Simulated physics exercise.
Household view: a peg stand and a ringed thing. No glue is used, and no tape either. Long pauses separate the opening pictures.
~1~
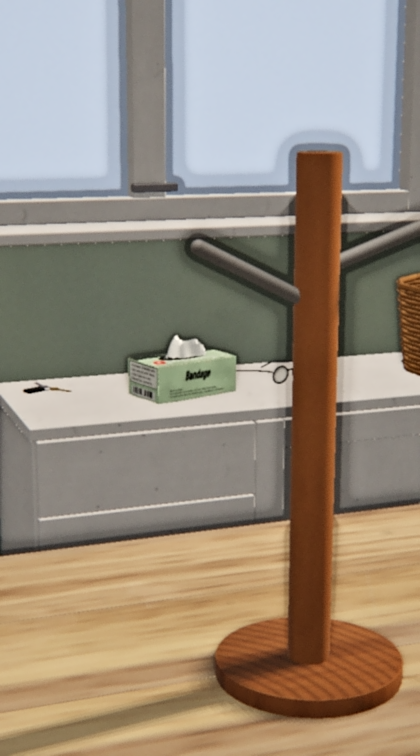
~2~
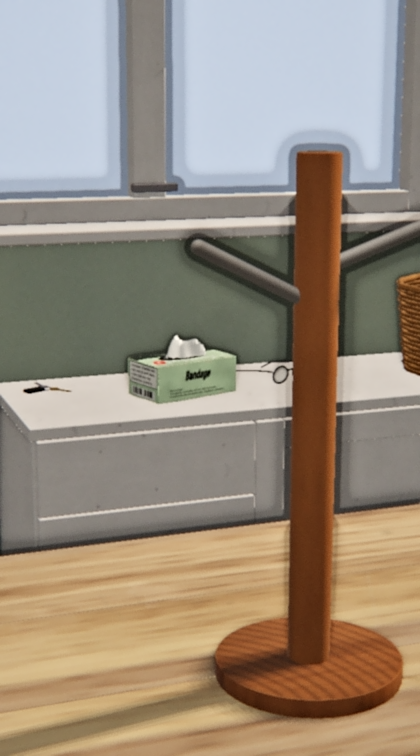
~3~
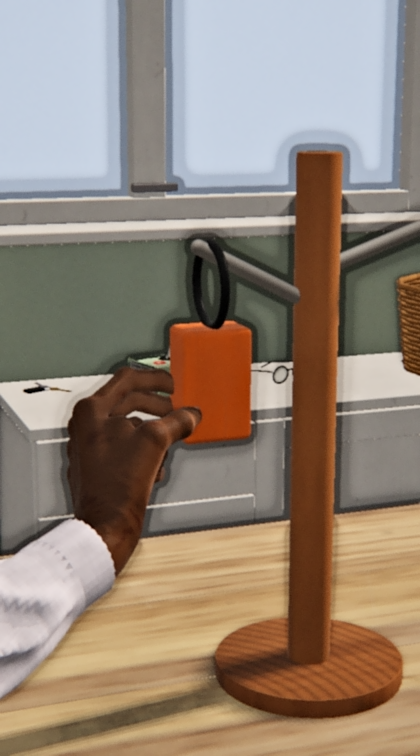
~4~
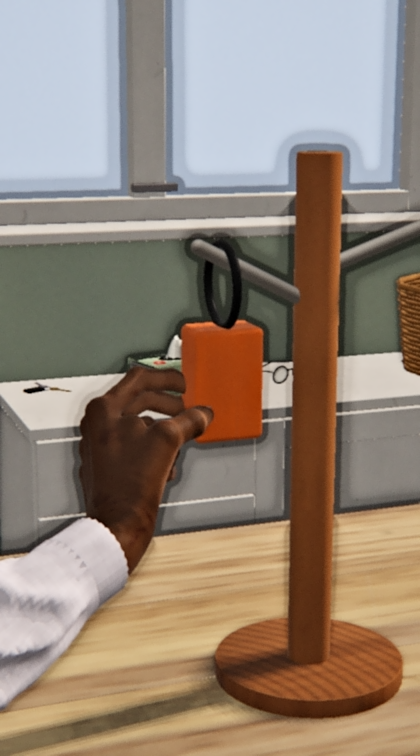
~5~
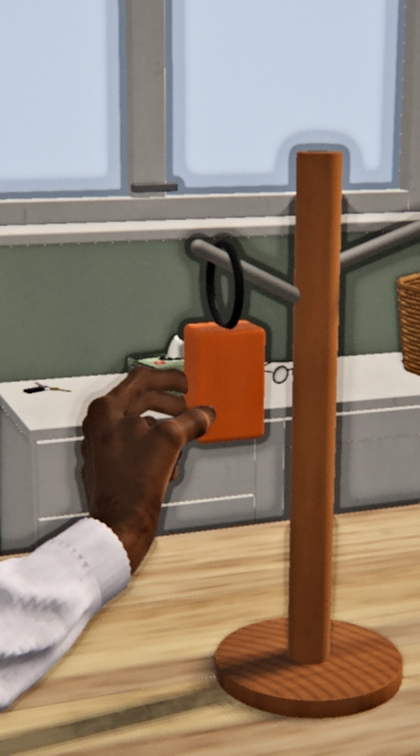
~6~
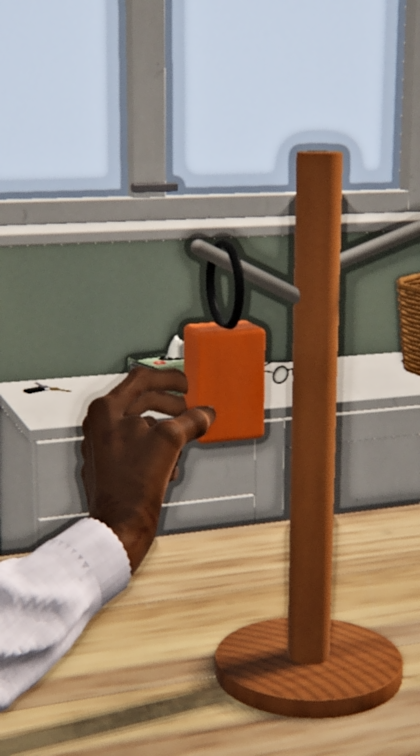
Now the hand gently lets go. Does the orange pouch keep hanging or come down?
It's most likely going to stay up when let go.
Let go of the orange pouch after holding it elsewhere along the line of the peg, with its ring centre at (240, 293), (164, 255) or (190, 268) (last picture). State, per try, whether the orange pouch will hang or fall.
So, one after another, the orange pouch keeps its hold, loses its hold and loses its hold.
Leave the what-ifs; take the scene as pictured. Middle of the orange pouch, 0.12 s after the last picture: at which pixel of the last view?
Predicted middle: Around (241, 358).
Then, 0.12 s after the last picture, orange pouch tipped 18° from how it was near (240, 358).
At rest, the orange pouch hangs there, near (260, 367).
